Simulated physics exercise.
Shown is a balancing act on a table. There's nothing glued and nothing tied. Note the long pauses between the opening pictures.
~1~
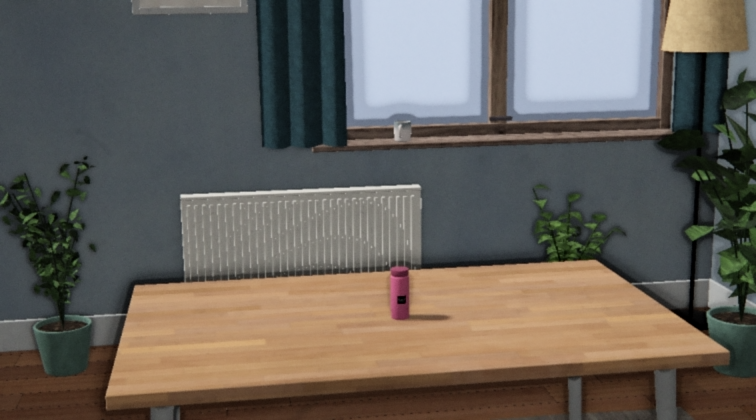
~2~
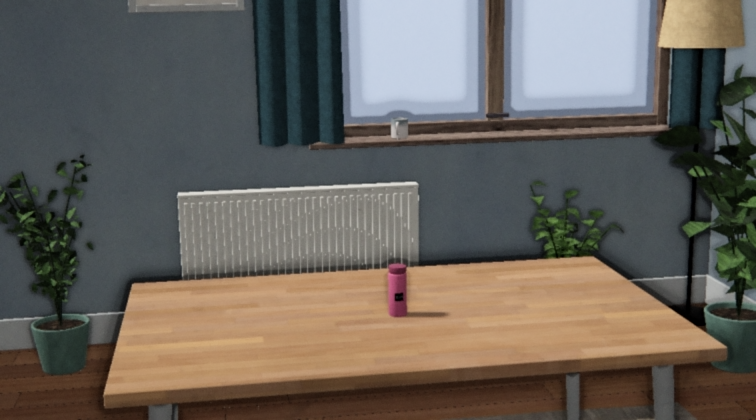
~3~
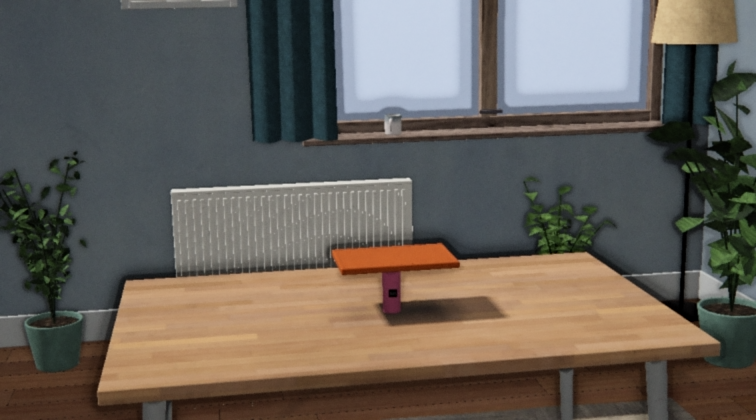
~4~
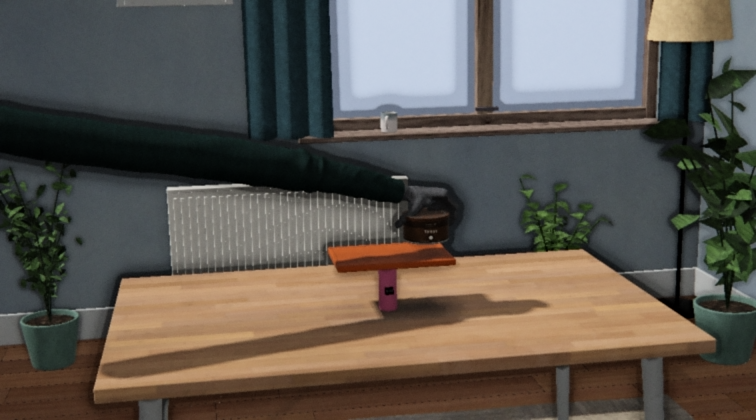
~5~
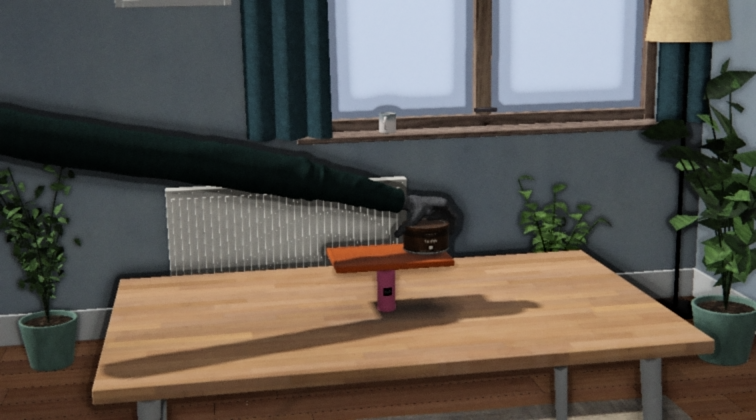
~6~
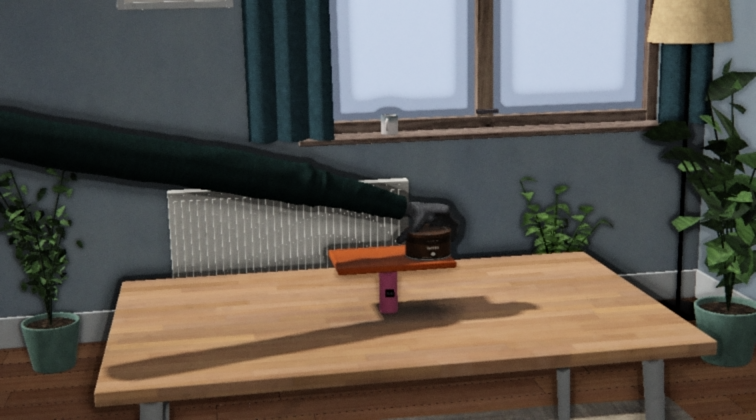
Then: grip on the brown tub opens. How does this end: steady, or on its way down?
Most likely the stack fails.
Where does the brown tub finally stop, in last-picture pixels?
The object winds up at approximately (460, 288).
Then, 0.40 s after the last picture, brown tub now fallen; orange lid tipped 66° from how it was.
Then, 0.80 s after the last picture, orange lid and pink shaker now fallen.
By the end, fallen, brown tub, orange lid and pink shaker. Seen from the same camera at the end, brown tub near (460, 288). The stack comes apart.
